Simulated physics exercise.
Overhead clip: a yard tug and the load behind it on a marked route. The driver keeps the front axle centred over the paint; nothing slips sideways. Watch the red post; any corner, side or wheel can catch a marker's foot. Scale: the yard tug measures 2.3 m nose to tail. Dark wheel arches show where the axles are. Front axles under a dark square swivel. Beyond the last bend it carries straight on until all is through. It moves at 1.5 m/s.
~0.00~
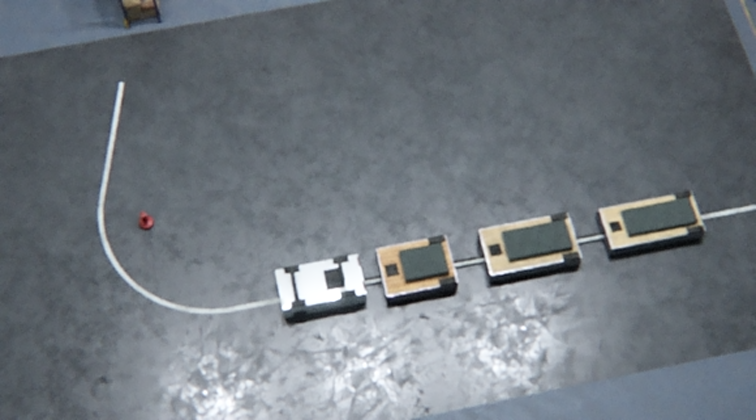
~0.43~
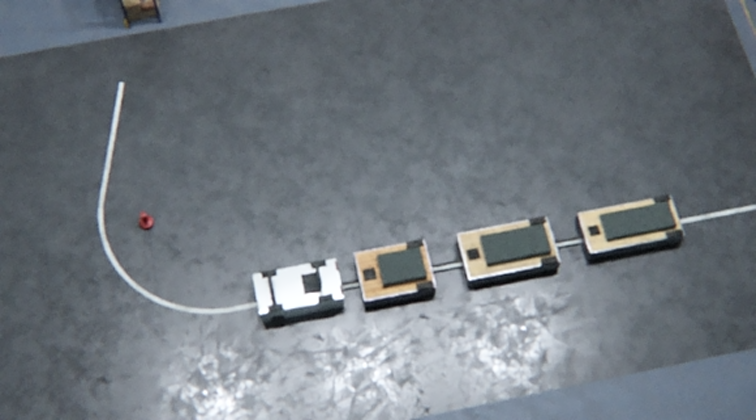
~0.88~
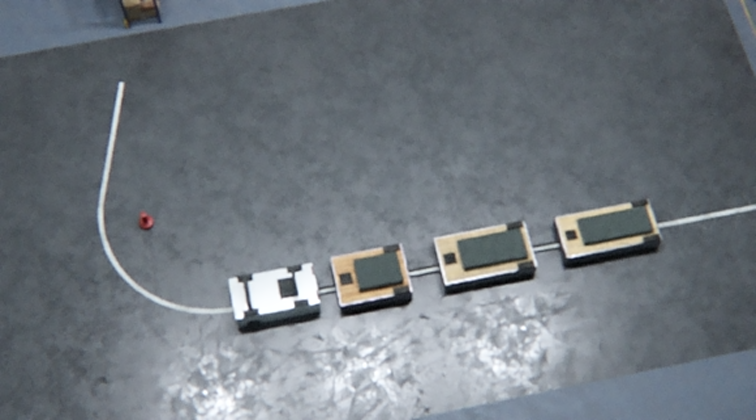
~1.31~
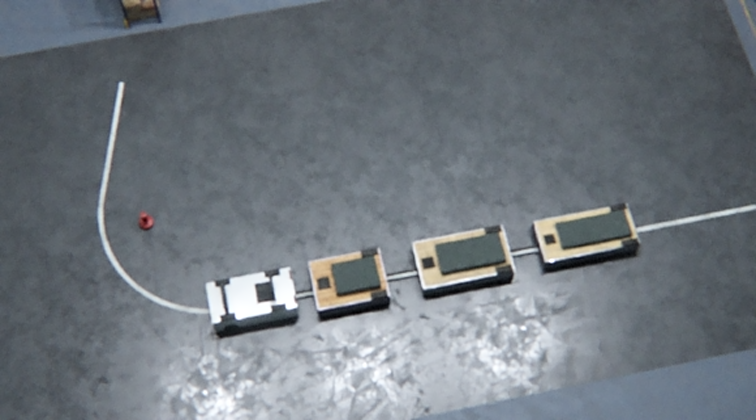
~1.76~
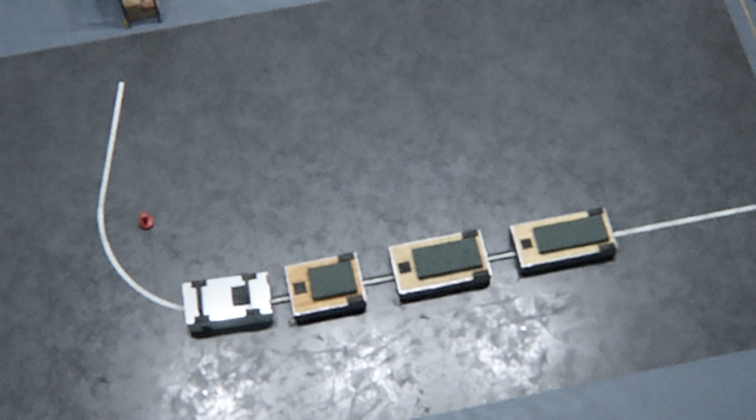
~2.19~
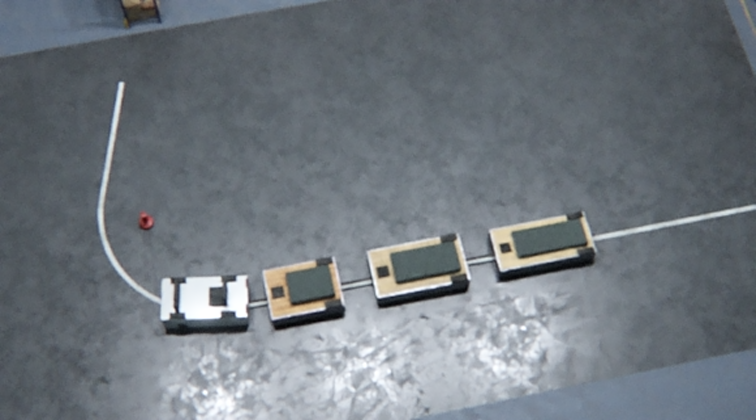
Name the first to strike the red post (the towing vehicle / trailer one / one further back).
First contact comes from trailer one.
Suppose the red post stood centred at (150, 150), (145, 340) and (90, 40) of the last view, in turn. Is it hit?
First struck, second missed, third missed.
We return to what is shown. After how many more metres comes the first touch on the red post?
After some 6.0 m.
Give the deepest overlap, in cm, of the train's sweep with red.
Red 85.
Then, 4.9 s in, the last axle is at (453, 258) of the last picture, on the line.
Then, 6.2 s in, the last axle is at (398, 269) of the last picture, on the line; the first trailer has hit red.
Then, 7.7 s in, the last axle is at (336, 278) of the last picture, 10 cm off the line.
Then, 10.4 s in, the last axle is at (220, 262) of the last picture, 120 cm off the line.
Then, 15.9 s in, the last axle is at (131, 60) of the last picture, 30 cm off the line; 1 of 1 struck in all.
